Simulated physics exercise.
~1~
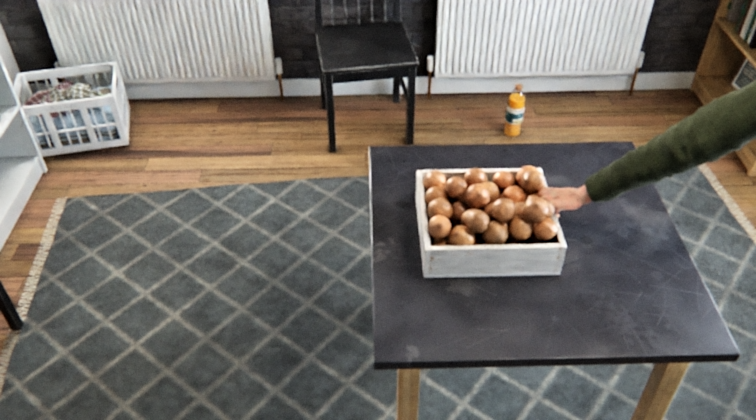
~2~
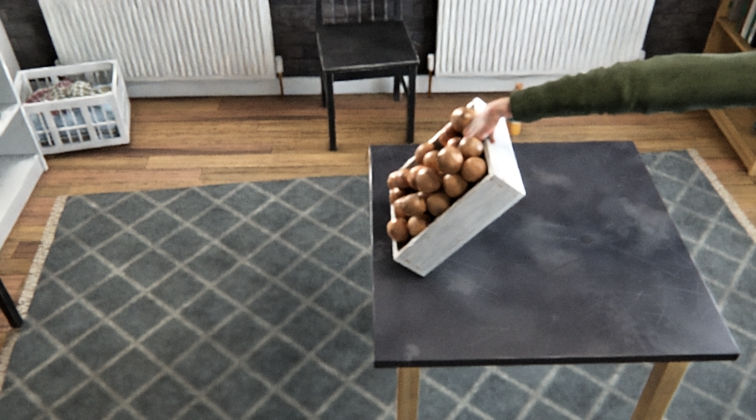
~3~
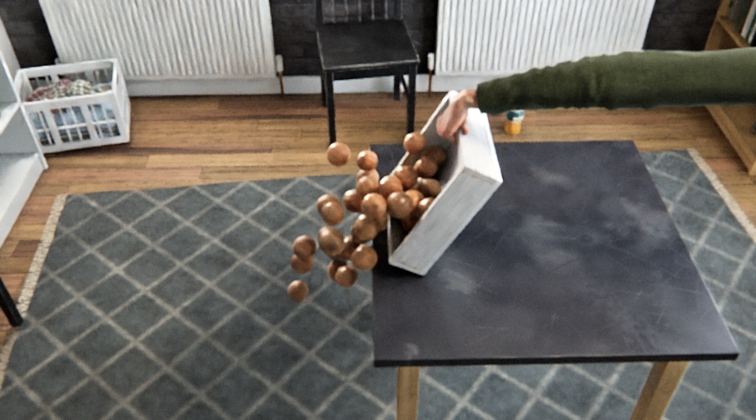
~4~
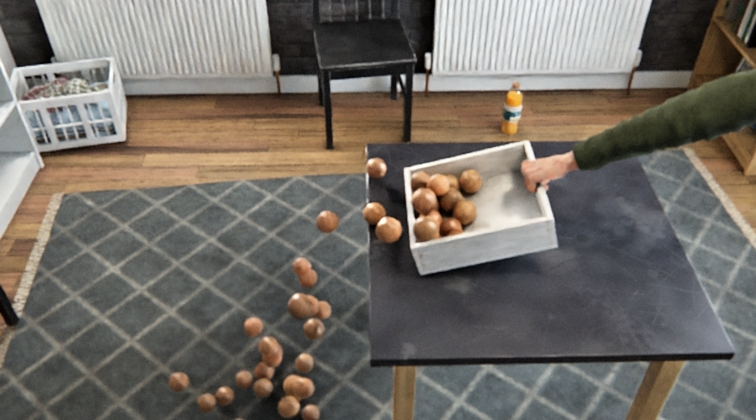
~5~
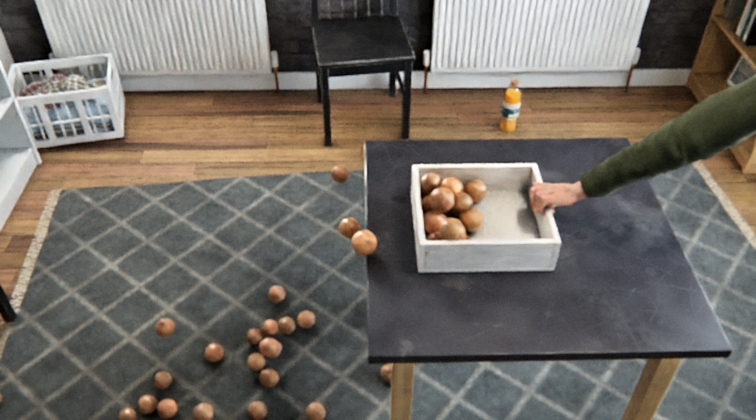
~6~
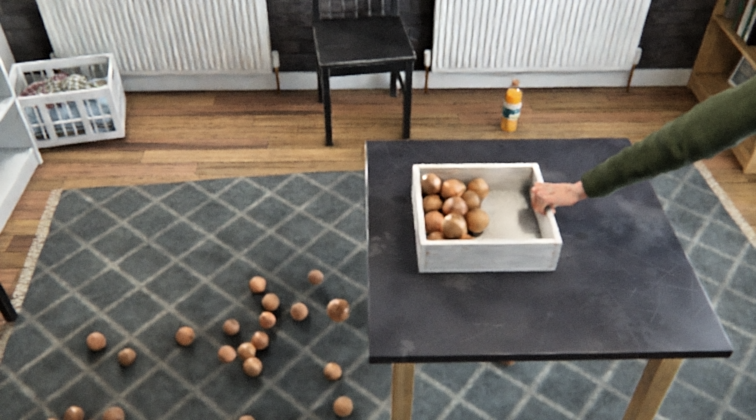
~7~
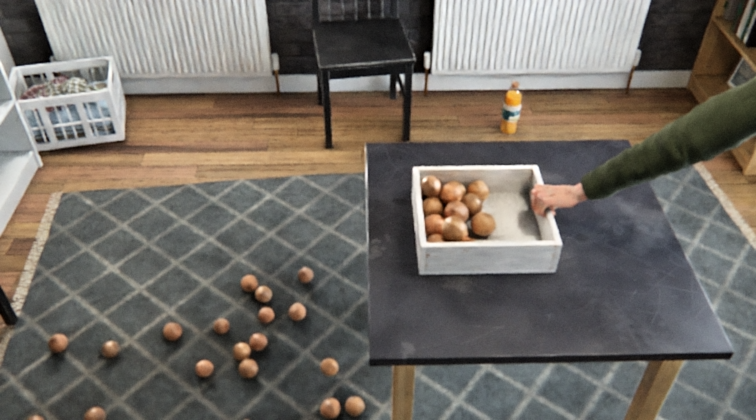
A white box heaped with round, brown onions sits on a dark table, seen from above in a room with a grey diamond-patterned rug. Behind are a black chair, white radiators, an orange bottle and, at left, a white basket. A hand in a green sleeve reaches in from the right and tips the box steeply over its left edge. Onions pour past the table's left side and tumble onto the rug. The hand lowers the box flat again, leaving a smaller group inside at the left, while most lie scattered across the rug.
